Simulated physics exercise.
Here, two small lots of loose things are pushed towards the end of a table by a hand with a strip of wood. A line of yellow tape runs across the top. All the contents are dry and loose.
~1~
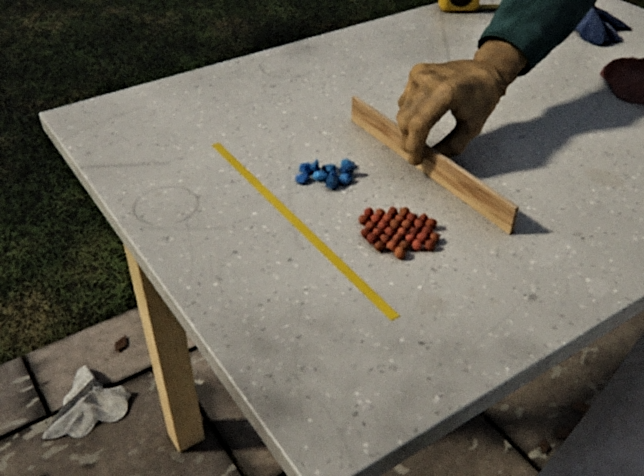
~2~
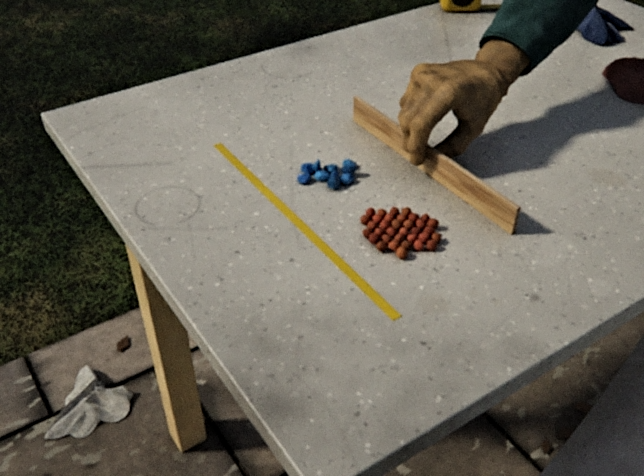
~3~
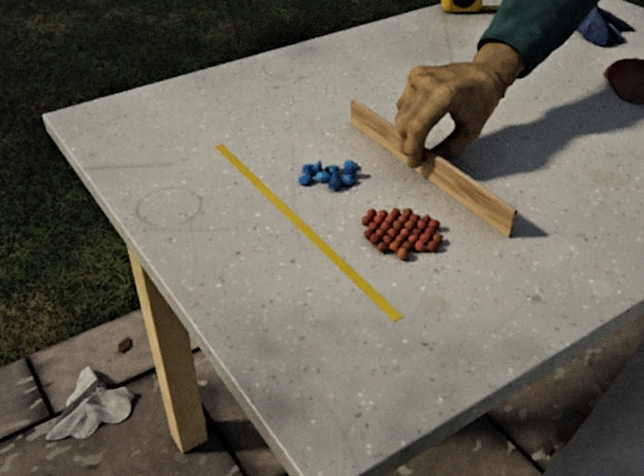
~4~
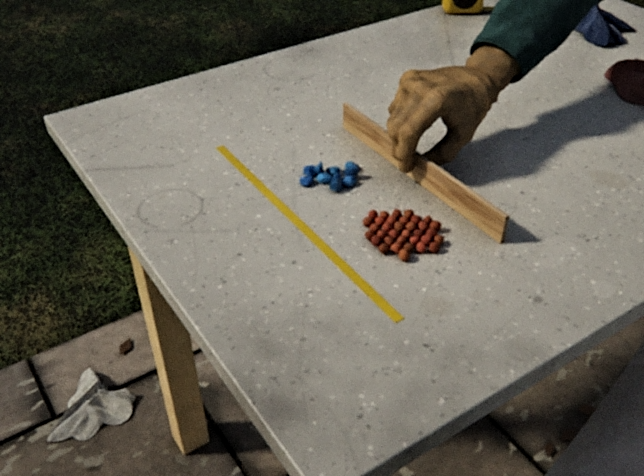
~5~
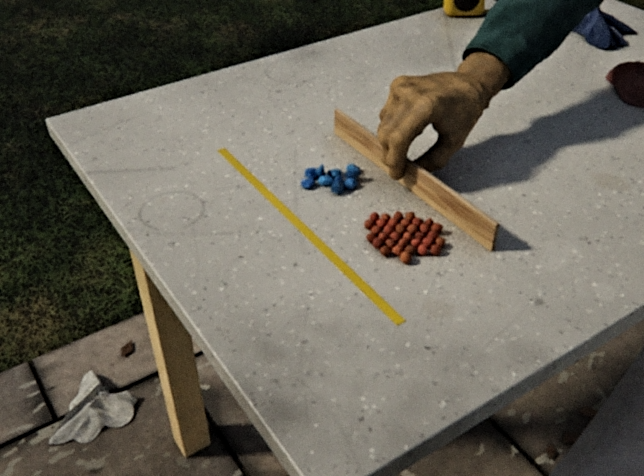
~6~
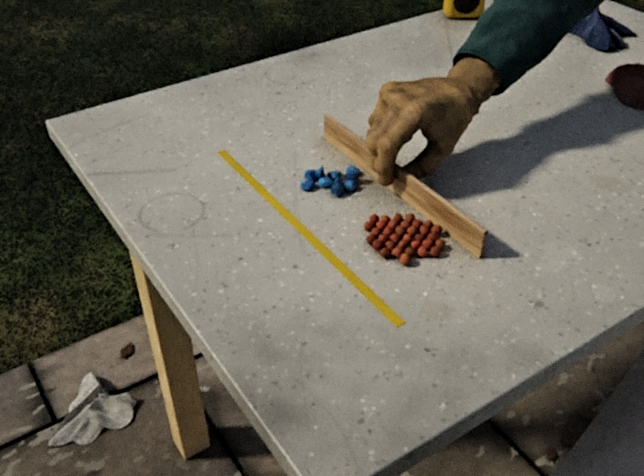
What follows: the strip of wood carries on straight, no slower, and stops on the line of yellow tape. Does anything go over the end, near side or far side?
Front portion? It holds its place up top. Back portion? It holds its place up top.
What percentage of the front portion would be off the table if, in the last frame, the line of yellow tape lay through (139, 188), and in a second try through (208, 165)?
Some 10 in a hundred, then some 0 in a hundred.
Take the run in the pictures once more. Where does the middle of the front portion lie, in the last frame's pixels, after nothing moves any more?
I'd put the centre roughly at (321, 273).
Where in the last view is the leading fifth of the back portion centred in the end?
About (253, 211).
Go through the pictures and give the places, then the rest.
Strip of wood (502, 211), at rest; yellow tape (222, 151), well back from the edge; edge at (158, 279); front portion (402, 232), some clay pellets; back portion (320, 175), a few aquarium stones, in the first frame.
Strip of wood (504, 211), at rest; back portion (322, 175), in the second frame.
Strip of wood (501, 214); front portion (405, 233), in the third frame.
Strip of wood (492, 220); back portion (325, 177), in the fourth frame.
Strip of wood (483, 227); front portion (408, 237), in the fifth frame.
Strip of wood (471, 234); yellow tape (228, 158); edge at (163, 286); front portion (408, 239); back portion (326, 181), in the sixth frame.
Then, 0.45 s later than the last frame, strip of wood still moving, near (346, 185); front portion all on the table, its front near (351, 258); back portion all on the table, its front near (307, 199).
Then, 0.93 s later than the last frame, strip of wood stopped at the yellow tape; front portion all on the table, its front near (296, 282); back portion all on the table, its front near (245, 204).
When it is over, strip of wood stopped at the yellow tape; front portion all on the table, its front near (295, 282); back portion all on the table, its front near (245, 204).
